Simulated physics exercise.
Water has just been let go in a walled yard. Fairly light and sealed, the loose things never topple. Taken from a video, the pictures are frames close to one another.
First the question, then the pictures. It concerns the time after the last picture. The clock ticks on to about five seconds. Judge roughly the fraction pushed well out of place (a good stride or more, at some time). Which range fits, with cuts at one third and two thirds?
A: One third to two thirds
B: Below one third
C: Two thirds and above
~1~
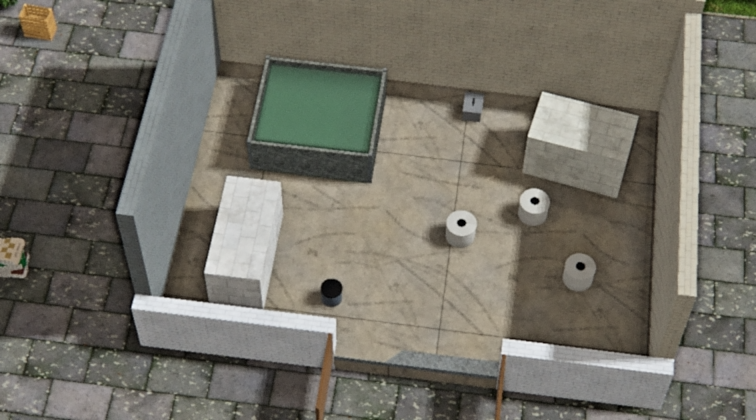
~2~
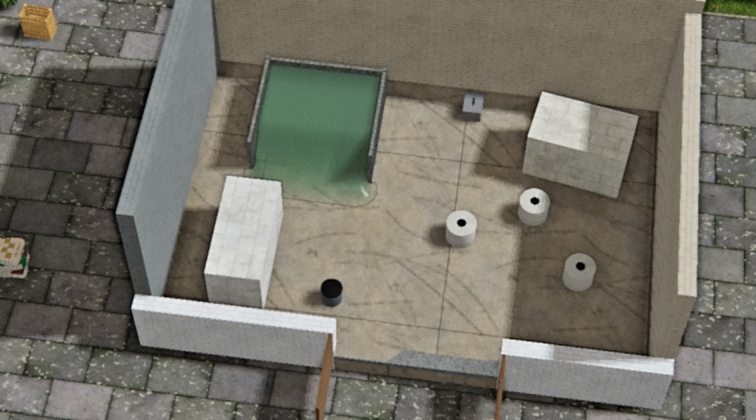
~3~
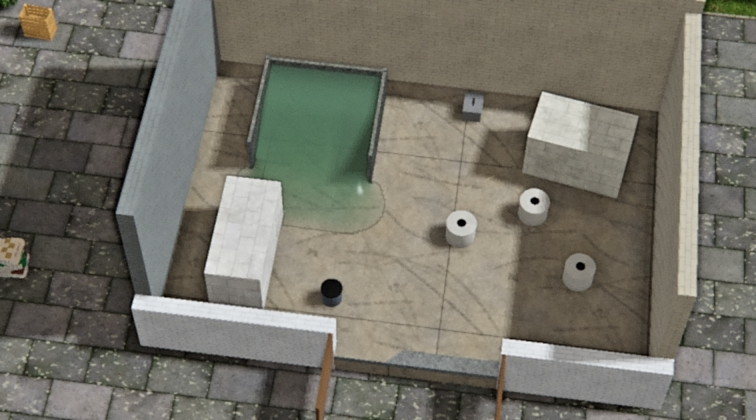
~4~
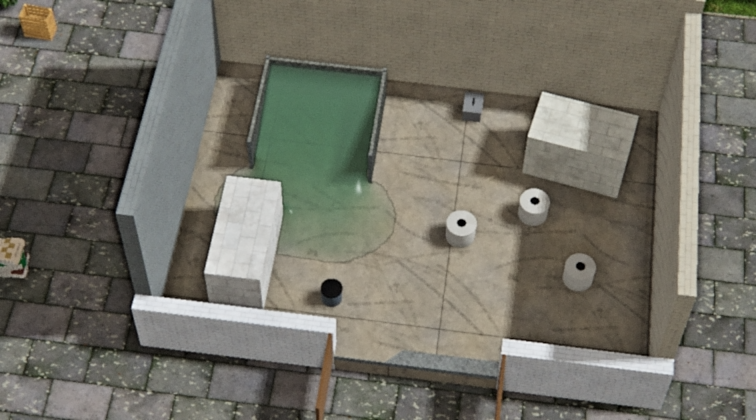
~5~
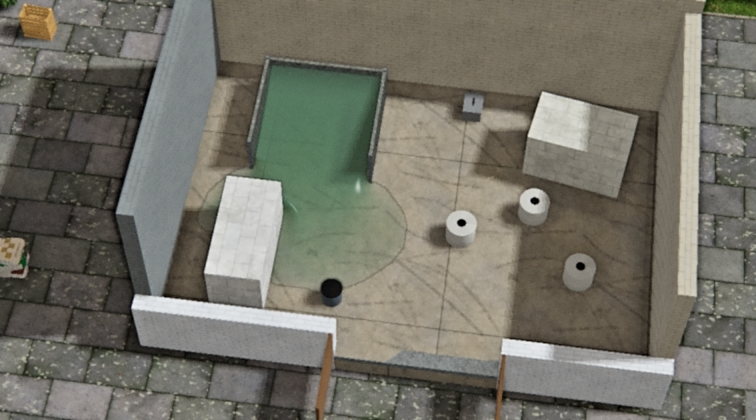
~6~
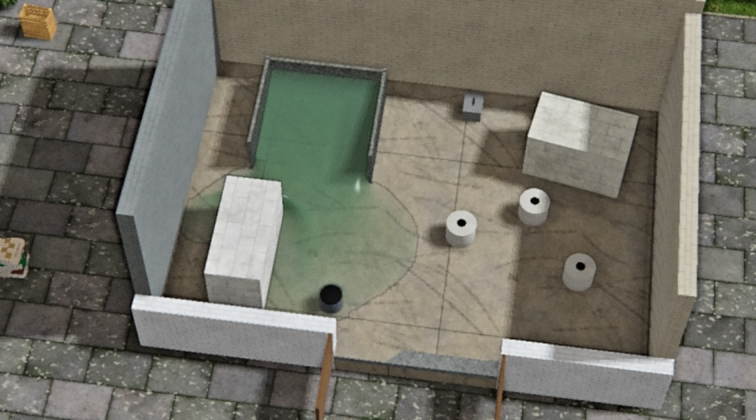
Below one third.
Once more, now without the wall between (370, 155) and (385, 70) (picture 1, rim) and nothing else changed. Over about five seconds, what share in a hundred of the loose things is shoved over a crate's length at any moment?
I'd put it around 60 percent.
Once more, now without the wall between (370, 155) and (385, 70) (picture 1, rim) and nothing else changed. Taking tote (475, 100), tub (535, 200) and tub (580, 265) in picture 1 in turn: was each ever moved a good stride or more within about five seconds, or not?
Here is how they go, in order: Dislodged that far, dislodged that far, and dislodged that far.
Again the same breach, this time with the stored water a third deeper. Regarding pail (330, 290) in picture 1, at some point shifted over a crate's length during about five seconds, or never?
Note - that object: Displaced that much.
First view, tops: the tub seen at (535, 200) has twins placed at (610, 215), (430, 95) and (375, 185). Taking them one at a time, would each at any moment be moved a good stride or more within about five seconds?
Stays put, stays put, stays put.
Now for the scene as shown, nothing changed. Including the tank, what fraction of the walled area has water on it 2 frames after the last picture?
Estimate: About 30 %.
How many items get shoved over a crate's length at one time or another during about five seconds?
1.
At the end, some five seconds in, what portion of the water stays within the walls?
Close to 68 percent of it stays.
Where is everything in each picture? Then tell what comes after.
In the first frame, a pail at (331, 288) rests on the ground; a tub at (580, 266) rests on the ground; 0 of 5 have shifted.
In the second frame, a pail at (331, 288) rests on the ground; a tub at (580, 266), on the bottom; 0 of 5 have shifted.
In the third frame, a pail at (331, 288) rests on the ground; a tub at (580, 266) rests on the ground; 0 of 5 have shifted.
In the fourth frame, a pail at (331, 288), on the bottom; a tub at (580, 266) rests on the ground; 0 of 5 have shifted.
In the fifth frame, a pail at (331, 288), on the bottom; a tub at (580, 266), on the bottom; 0 of 5 have shifted.
In the sixth frame, a pail at (331, 294) rests on the ground, close to its start; a tub at (580, 266) rests on the ground; 1 of 5 have shifted.
A moment on, 1 of 5 are well off their spots; 1 afloat.
Next, 1 of 5 are well off their spots; 0 afloat.
Later, 1 of 5 are well off their spots; 0 afloat.
In the end, 1 of 5 are well off their spots, and 1 have been at some point; 0 afloat.
